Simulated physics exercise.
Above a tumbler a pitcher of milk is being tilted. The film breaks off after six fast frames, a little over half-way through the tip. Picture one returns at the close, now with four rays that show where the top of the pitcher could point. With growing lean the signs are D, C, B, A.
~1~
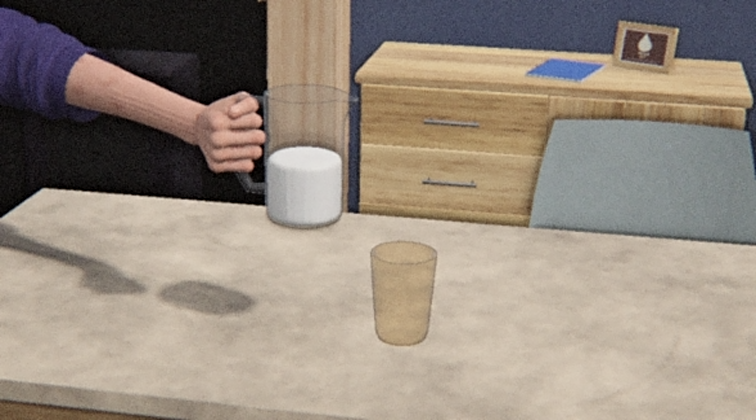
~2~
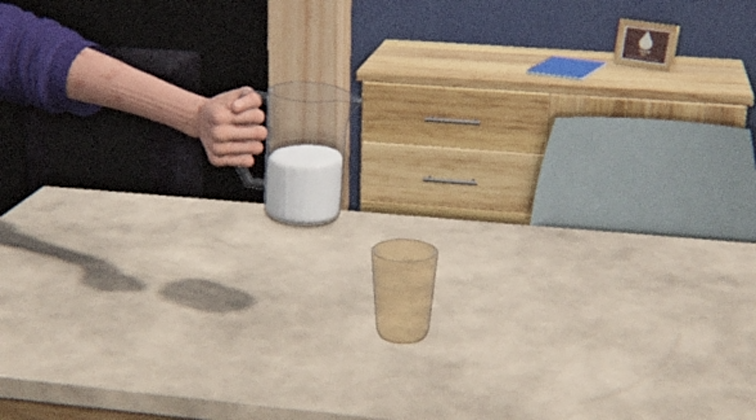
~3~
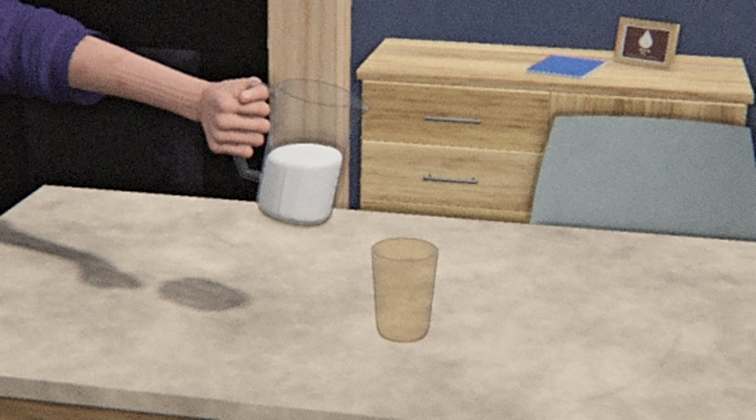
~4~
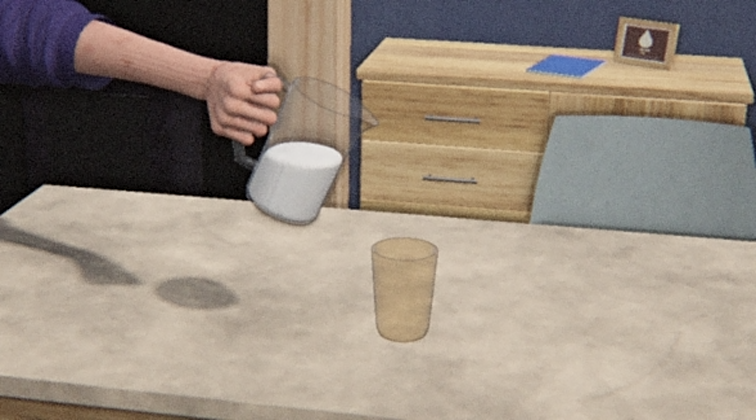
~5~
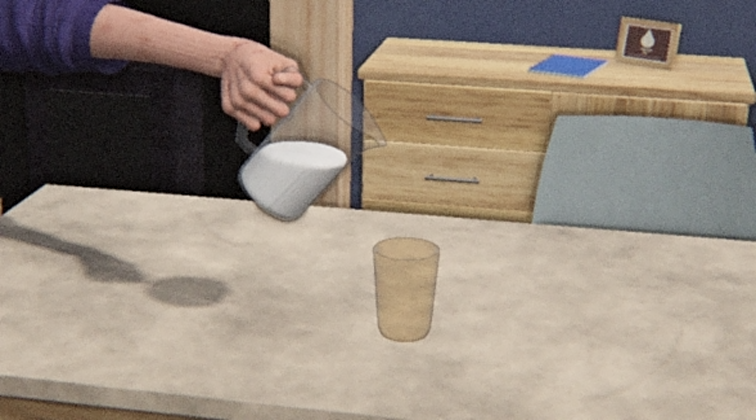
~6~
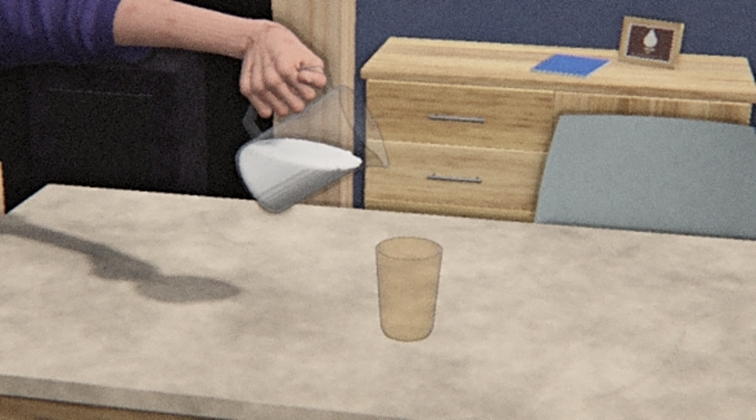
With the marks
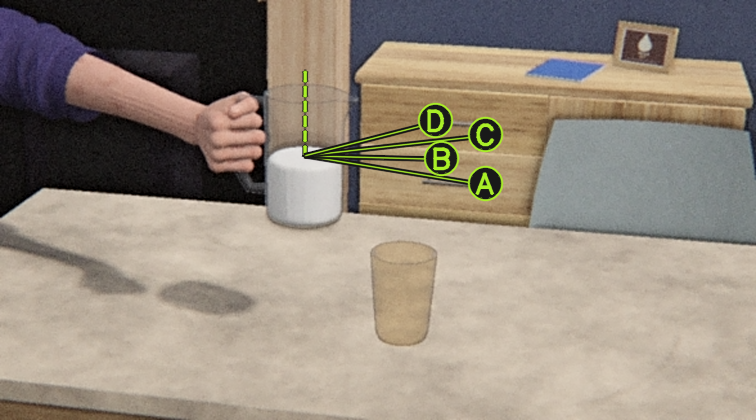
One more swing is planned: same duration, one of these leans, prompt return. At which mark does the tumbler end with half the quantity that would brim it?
Choose C.
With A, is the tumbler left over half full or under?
Over.
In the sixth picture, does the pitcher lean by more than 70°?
No, it does not.
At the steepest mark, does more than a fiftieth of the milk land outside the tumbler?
Yes.
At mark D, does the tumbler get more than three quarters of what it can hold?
No.
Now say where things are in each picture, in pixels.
Upright, lip at (357, 100); rim of the tumbler round (404, 252); nothing has left yet.
Tipped about 3°, lip at (361, 100); nothing has left yet.
Tipped about 11°, lip at (368, 108); nothing has left yet.
Tipped about 24°, lip at (377, 123); nothing has left yet.
Tipped about 39°, lip at (385, 144); nothing has left yet.
Tipped about 56°, lip at (388, 166); nothing has left yet.
On the marked copy, A at (468, 182); B at (424, 158); C at (468, 137); D at (419, 126).
If A is chosen, the tumbler ends with about 86 % of what it can hold; 11 % of the milk is spilt.
If B is chosen, the tumbler ends with about 72 % of what it can hold; 6 % of the milk is spilt.
If C is chosen, the tumbler ends with about 52 % of what it can hold.
If D is chosen, the tumbler ends with about 29 % of what it can hold.
